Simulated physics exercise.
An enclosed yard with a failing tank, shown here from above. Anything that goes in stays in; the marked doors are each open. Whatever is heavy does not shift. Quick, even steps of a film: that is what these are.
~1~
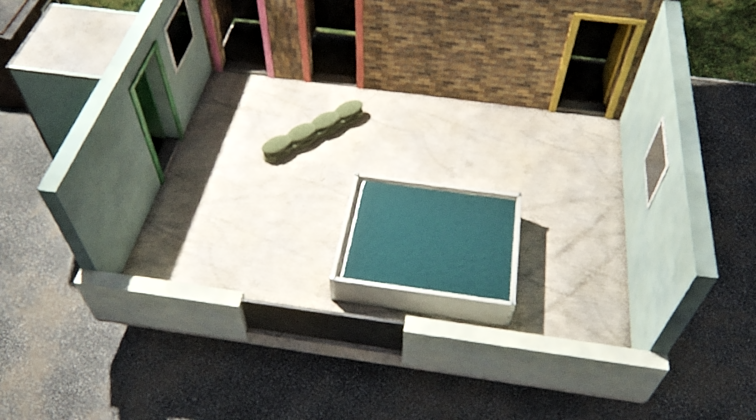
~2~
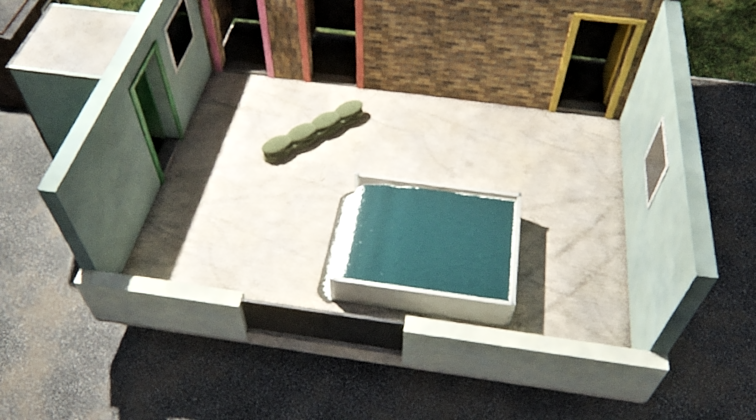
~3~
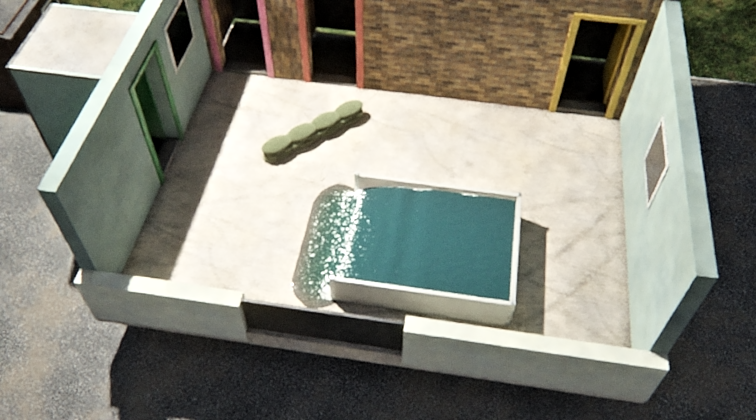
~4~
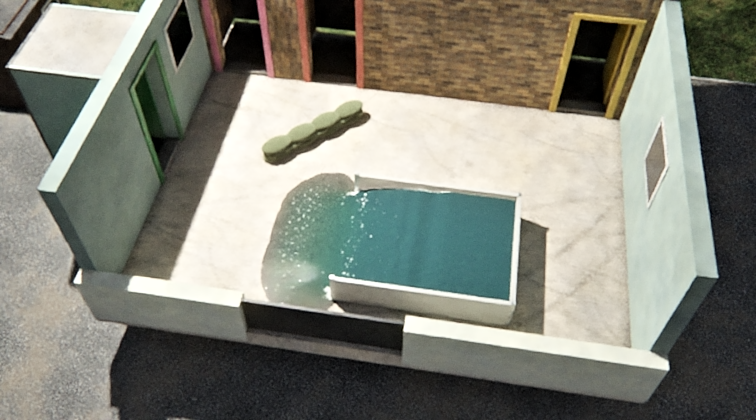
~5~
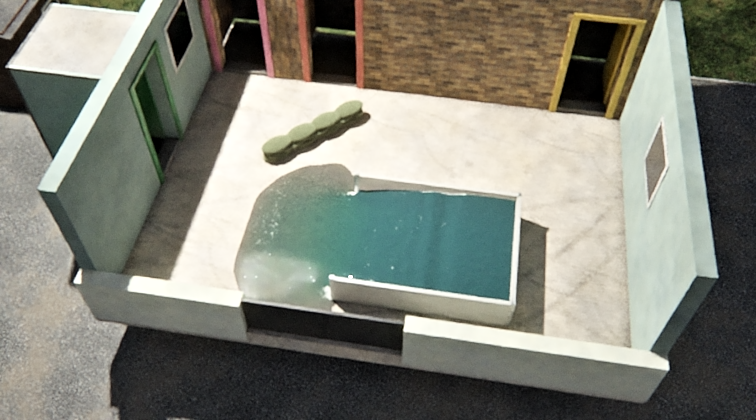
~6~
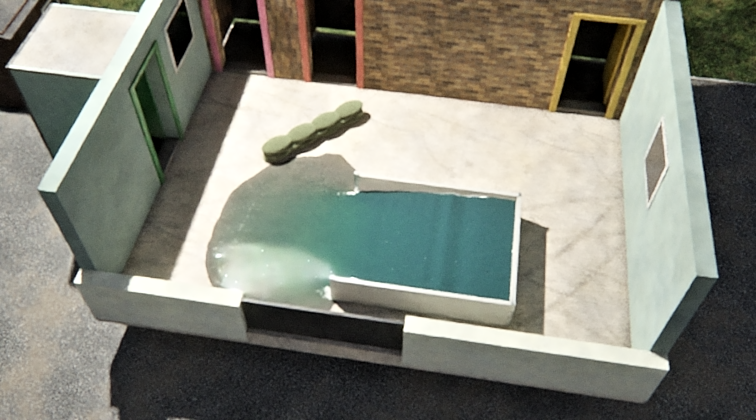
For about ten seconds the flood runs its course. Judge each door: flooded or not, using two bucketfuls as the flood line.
As I see it, the yellow door sees no more than two buckets come in. The red door sees more than two buckets come in. The green door sees more than two buckets come in. The pink door sees more than two buckets come in.
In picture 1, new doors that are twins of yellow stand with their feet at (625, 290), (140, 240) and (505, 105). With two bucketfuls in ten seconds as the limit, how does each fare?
First stays short of it, second crosses the line, third stays short of it.
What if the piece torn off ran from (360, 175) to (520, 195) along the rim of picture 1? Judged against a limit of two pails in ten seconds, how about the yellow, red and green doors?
Briefly, yellow crosses the limit, red crosses the limit, and green remains below the limit.
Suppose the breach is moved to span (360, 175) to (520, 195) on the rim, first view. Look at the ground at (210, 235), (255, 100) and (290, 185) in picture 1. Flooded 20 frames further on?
Taken in turn they're unwetted, swamped and swamped.
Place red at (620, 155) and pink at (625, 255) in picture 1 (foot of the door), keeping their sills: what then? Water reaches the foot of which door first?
That would be the one in green.
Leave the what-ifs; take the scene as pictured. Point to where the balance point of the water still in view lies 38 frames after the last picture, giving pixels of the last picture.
It's close to (293, 200).
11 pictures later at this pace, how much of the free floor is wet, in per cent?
I reckon around 35 %.
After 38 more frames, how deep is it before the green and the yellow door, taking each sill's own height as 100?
Roughly 120 per cent, then 0 per cent.
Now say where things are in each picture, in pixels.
The tank at (429, 238) is whole and still, in the first picture.
The front is at (327, 297), out from the gap at (348, 240), in the second picture.
The front is at (310, 301), out from the gap at (348, 241), in the third picture.
Water pours out at (348, 241) and has run to (311, 182), in the fourth picture.
Water pours out at (348, 241) and has run to (269, 191), in the fifth picture.
The front is at (212, 256), out from the gap at (348, 241), in the sixth picture.
A moment on, water covers 30 % of the floor; the yellow door not reached, the red door not reached, the green door wet at the sill, nothing in, the pink door not reached.
Next, water covers 35 % of the floor; the yellow door not reached, the red door not reached, the green door under two buckets in, the pink door not reached.
Then, water covers 40 % of the floor; the yellow door not reached, the red door not reached, the green door far over two buckets in, the pink door under two buckets in.
Later, water covers 60 % of the floor; the yellow door not reached, the red door under two buckets in, the green door far over two buckets in, the pink door far over two buckets in.
In the end, water covers 85 % of the floor; the yellow door wet at the sill, nothing in, the red door over two buckets in, the green door far over two buckets in, the pink door far over two buckets in.
